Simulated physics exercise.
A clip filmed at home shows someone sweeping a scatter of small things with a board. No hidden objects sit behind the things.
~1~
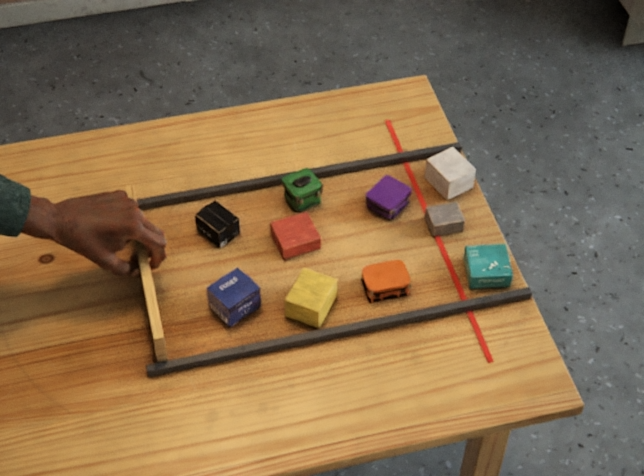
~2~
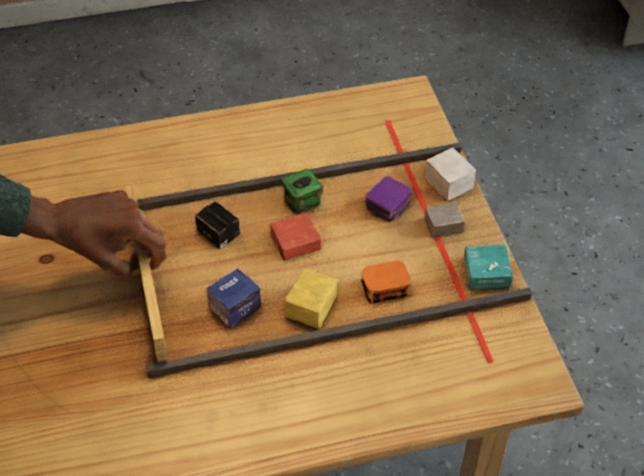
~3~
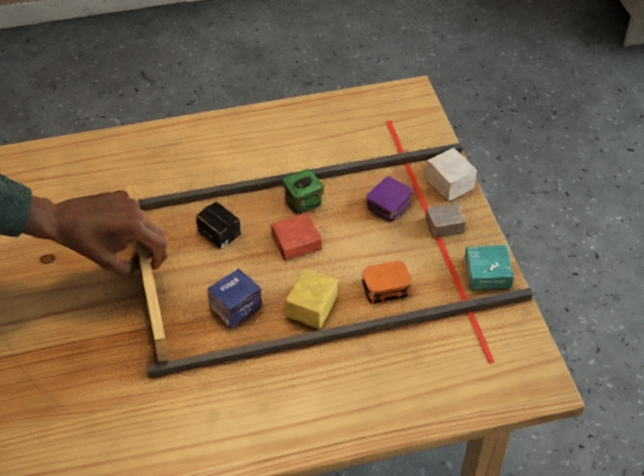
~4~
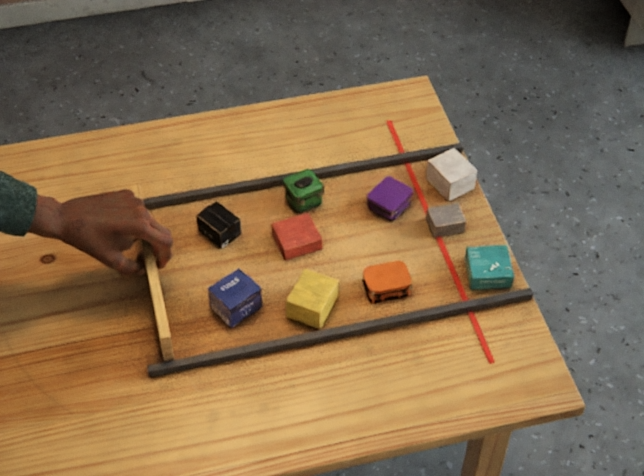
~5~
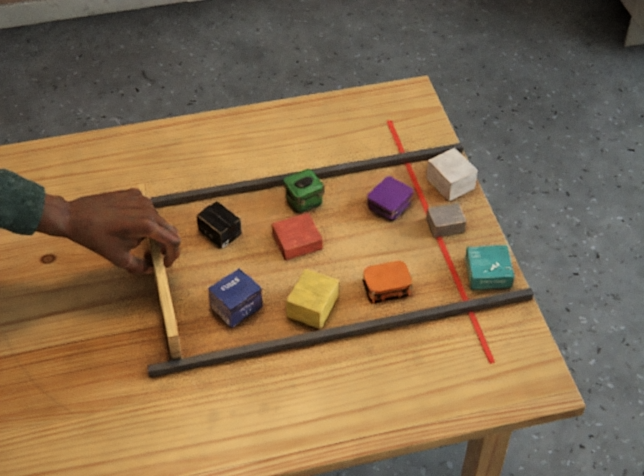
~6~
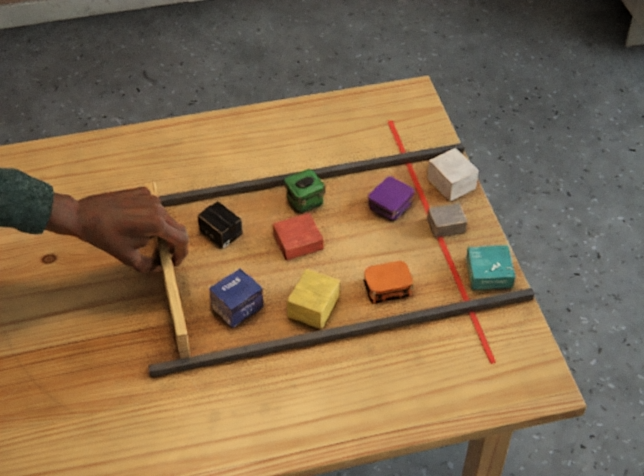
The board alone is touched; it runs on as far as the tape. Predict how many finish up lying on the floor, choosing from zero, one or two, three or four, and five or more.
My prediction is three or four.
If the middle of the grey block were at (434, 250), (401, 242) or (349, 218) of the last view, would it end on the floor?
Lab note - grey block, per position: Is safe; is safe; is safe.
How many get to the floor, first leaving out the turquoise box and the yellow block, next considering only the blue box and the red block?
1 in the first case and 2 in the second.
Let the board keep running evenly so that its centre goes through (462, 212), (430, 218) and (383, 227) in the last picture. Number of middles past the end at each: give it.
Going through the three positions, you'd get 6, 3 and 1.
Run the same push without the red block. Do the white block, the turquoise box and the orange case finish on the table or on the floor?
White block: Over the edge. Turquoise box: Over the edge. Orange case: Over the edge.
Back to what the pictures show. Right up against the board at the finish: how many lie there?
At rest, 4 are in contact.
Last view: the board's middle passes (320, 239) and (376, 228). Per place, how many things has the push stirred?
Tally: First 6; then 8.
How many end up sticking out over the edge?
The count is 3.
A little later, none off yet; white block at rest near (453, 174); turquoise box at rest near (490, 267); grey block at rest near (447, 220).
Next, none off yet; white block at rest near (453, 174); turquoise box shifted about its own width near (516, 262); grey block at rest near (447, 220).
When it is over, the number that fall off is three or four; down, orange case, turquoise box and white block.
